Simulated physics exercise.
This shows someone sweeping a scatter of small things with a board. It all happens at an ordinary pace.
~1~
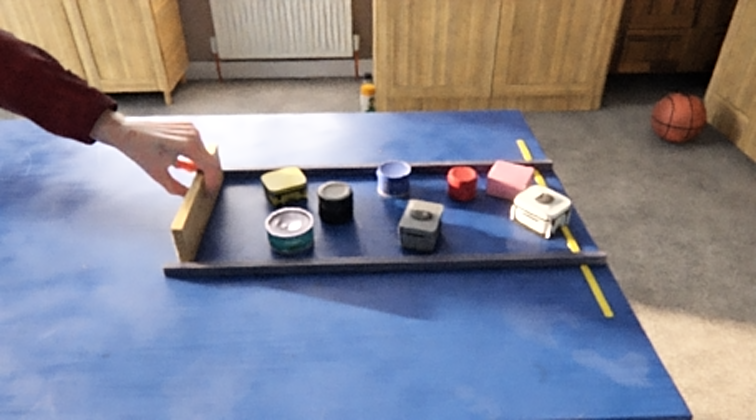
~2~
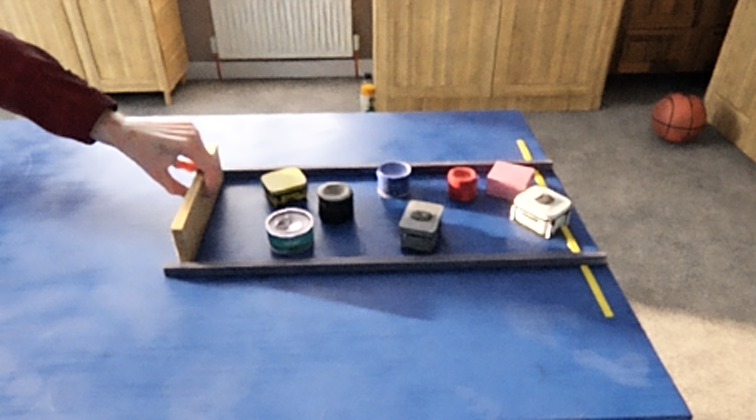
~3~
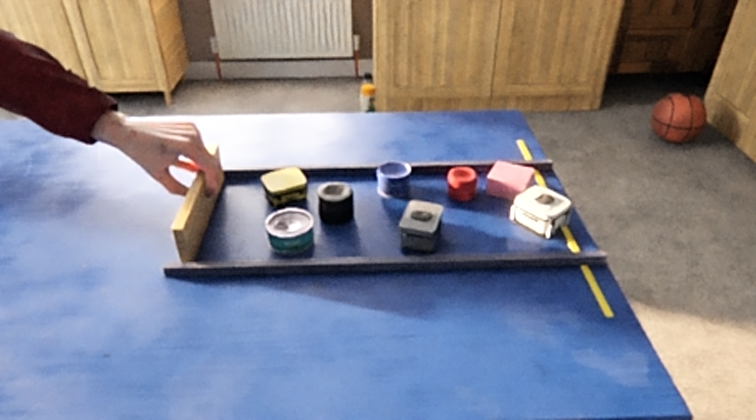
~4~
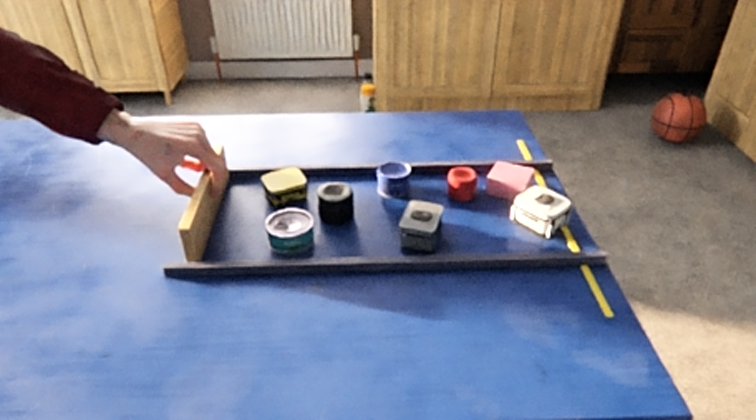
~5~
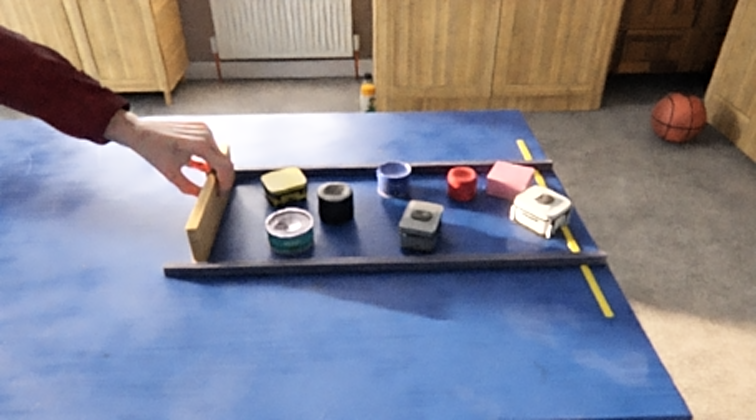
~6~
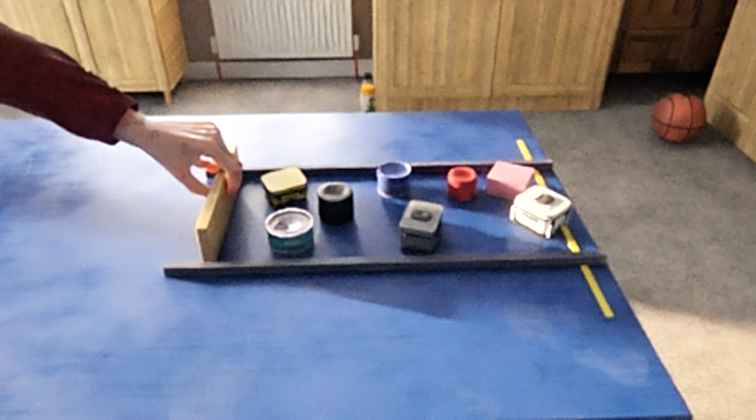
A hand in a dark red sleeve slid a wooden board slowly a short way to the right between two rails on a blue table, while the scattered small pots, tins and pink block stayed still.
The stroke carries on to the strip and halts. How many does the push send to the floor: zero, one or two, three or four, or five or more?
The number that fall off is five or more.
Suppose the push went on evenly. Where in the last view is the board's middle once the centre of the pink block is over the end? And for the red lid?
Its middle is around (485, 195) and around (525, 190).
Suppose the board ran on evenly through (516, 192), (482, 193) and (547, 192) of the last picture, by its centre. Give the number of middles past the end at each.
Past the end: 2, 0 and 5.
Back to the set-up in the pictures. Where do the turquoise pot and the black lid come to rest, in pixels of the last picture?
The turquoise pot at (592, 226), the black lid at (574, 198).
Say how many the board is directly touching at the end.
In contact: 3.
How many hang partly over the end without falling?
Overhanging: 3.
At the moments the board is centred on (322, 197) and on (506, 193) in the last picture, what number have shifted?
At the one place 3, at the other 8.
Soon after, none off yet; white case at rest near (541, 211); pink block at rest near (510, 182); red lid at rest near (463, 184).
In the end, the number that fall off is five or more; gone, blue pot, grey case, red lid, pink block and white case.
